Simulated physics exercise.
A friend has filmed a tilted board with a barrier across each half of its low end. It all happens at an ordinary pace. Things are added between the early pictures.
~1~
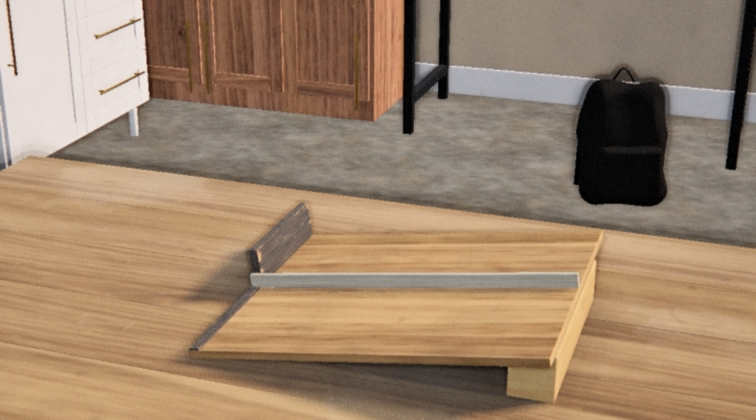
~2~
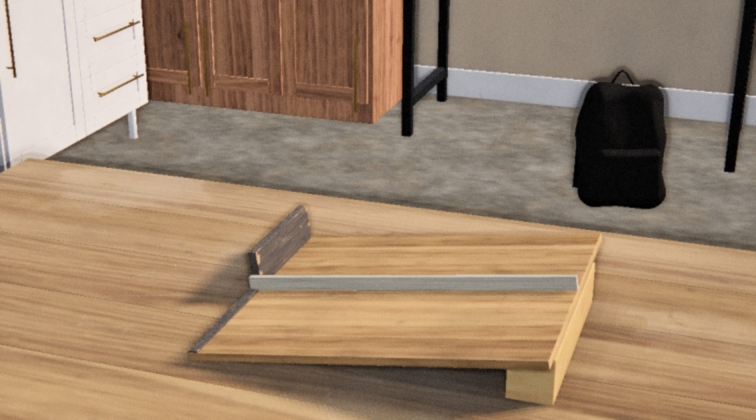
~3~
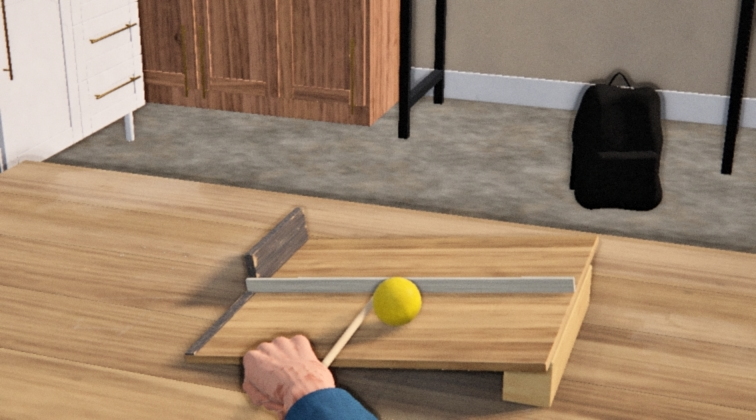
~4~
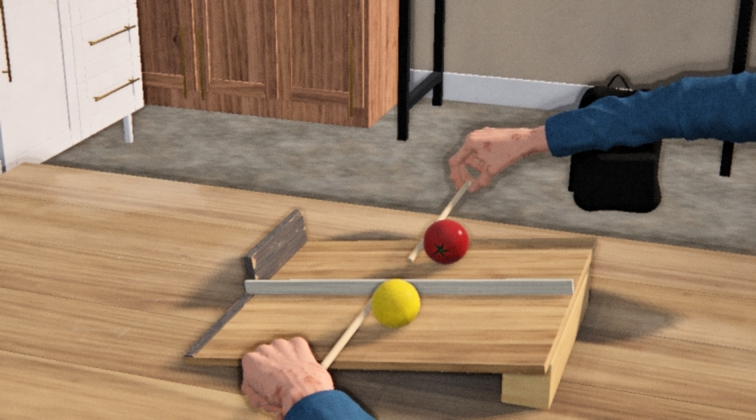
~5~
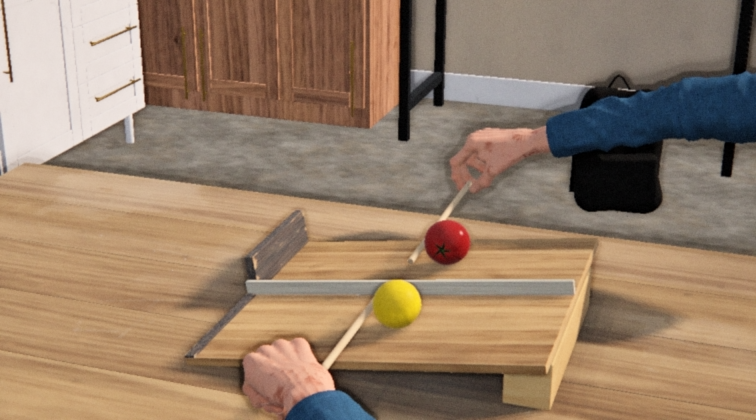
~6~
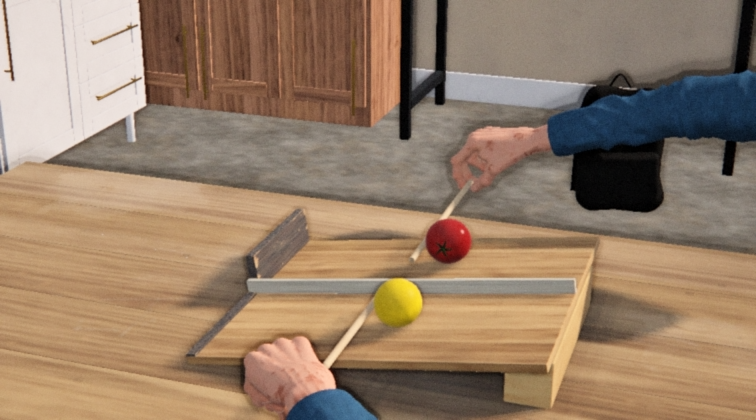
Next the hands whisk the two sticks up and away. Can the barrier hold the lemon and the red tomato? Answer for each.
As it turns out, the lemon goes over the end and the red tomato is held by the strip.
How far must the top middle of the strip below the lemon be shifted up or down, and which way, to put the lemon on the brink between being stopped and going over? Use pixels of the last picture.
A shift of 8 pixels, going up.
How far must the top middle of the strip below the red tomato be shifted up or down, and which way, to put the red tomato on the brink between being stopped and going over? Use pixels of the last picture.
A shift of 24 pixels, going down.
Then, 0.50 s after the last picture, lemon rolling on the board near (322, 303); red tomato rolling on the board near (379, 243).
Then, 0.90 s after the last picture, lemon off the board near (164, 305); red tomato resting against the strip near (303, 244).
Then, 1.32 s after the last picture, lemon off the board near (9, 279); red tomato resting against the strip near (303, 244).
By the end, the lemon rolls off the board; the red tomato stops on the board, near (303, 244).
